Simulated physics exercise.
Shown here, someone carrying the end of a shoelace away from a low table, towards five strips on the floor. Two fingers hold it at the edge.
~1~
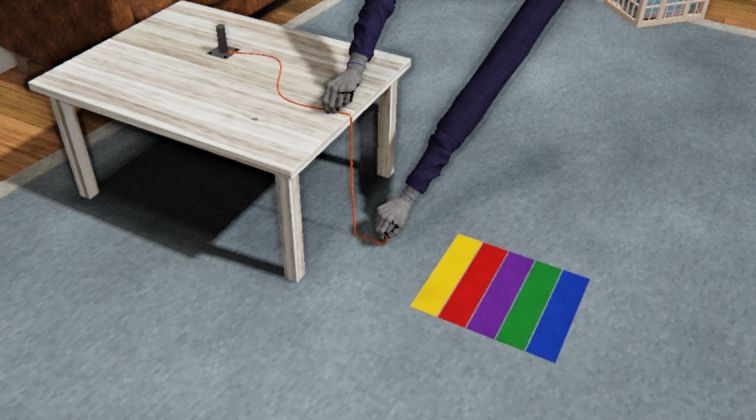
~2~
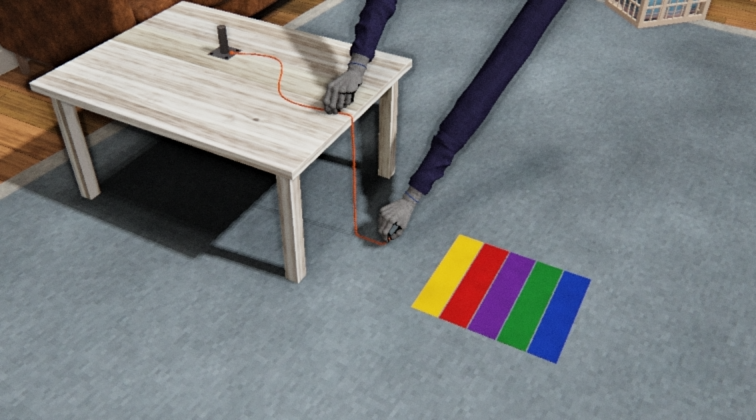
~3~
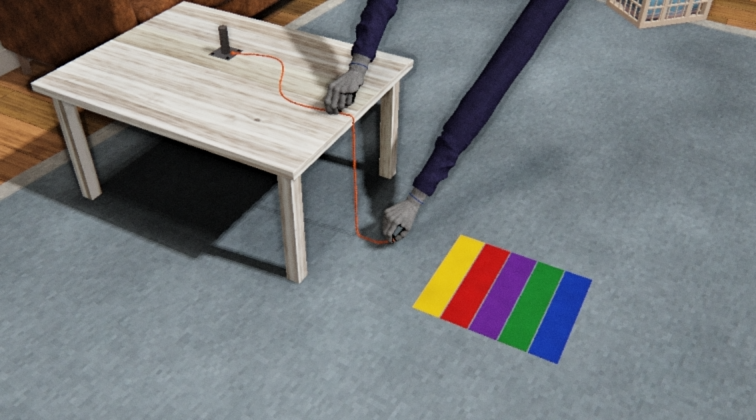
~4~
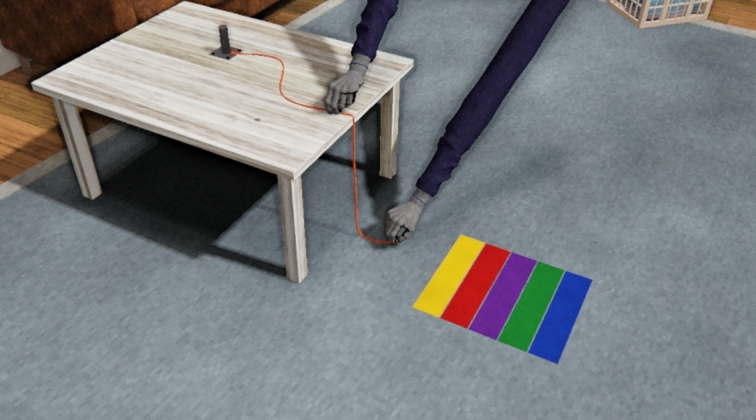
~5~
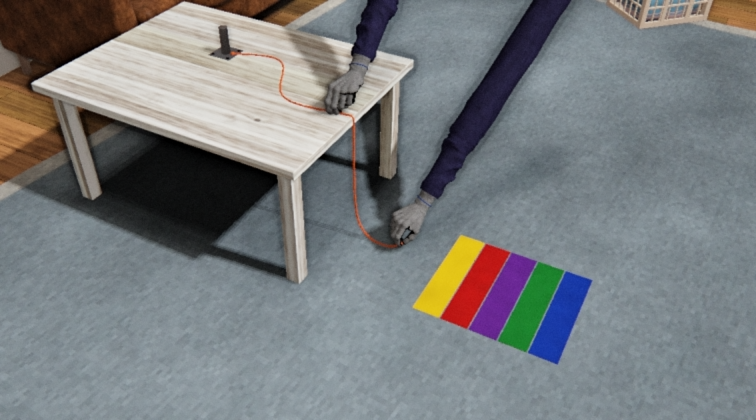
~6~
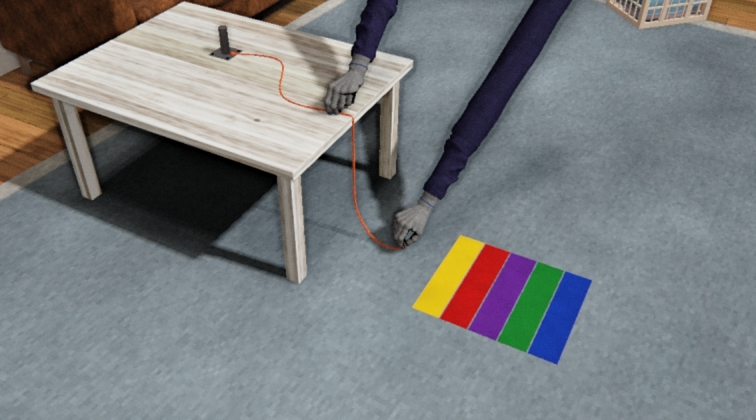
The clip opens on a low pale wooden table where one gloved-looking hand holds an orange lace at the edge and another holds its end near the floor. The lower hand shifts slightly right, towards five coloured strips, and the hanging lace slants a little while the upper hand stays put.
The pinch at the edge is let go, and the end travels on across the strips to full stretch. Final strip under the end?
Purple.
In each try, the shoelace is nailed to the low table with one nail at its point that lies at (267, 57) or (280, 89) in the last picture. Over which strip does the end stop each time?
First try purple, second try red.
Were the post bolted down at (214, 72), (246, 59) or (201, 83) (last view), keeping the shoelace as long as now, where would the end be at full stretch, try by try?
Taking the tries in turn, you get (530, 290), (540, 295) and (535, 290).
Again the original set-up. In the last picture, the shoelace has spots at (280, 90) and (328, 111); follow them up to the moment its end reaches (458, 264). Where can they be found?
One lands at (308, 92), the other at (357, 120).
Soon after, end near (458, 264); over yellow.
Then, end near (491, 276); over red.
At full stretch, end near (511, 283); over purple. It gets as far as the purple strip.
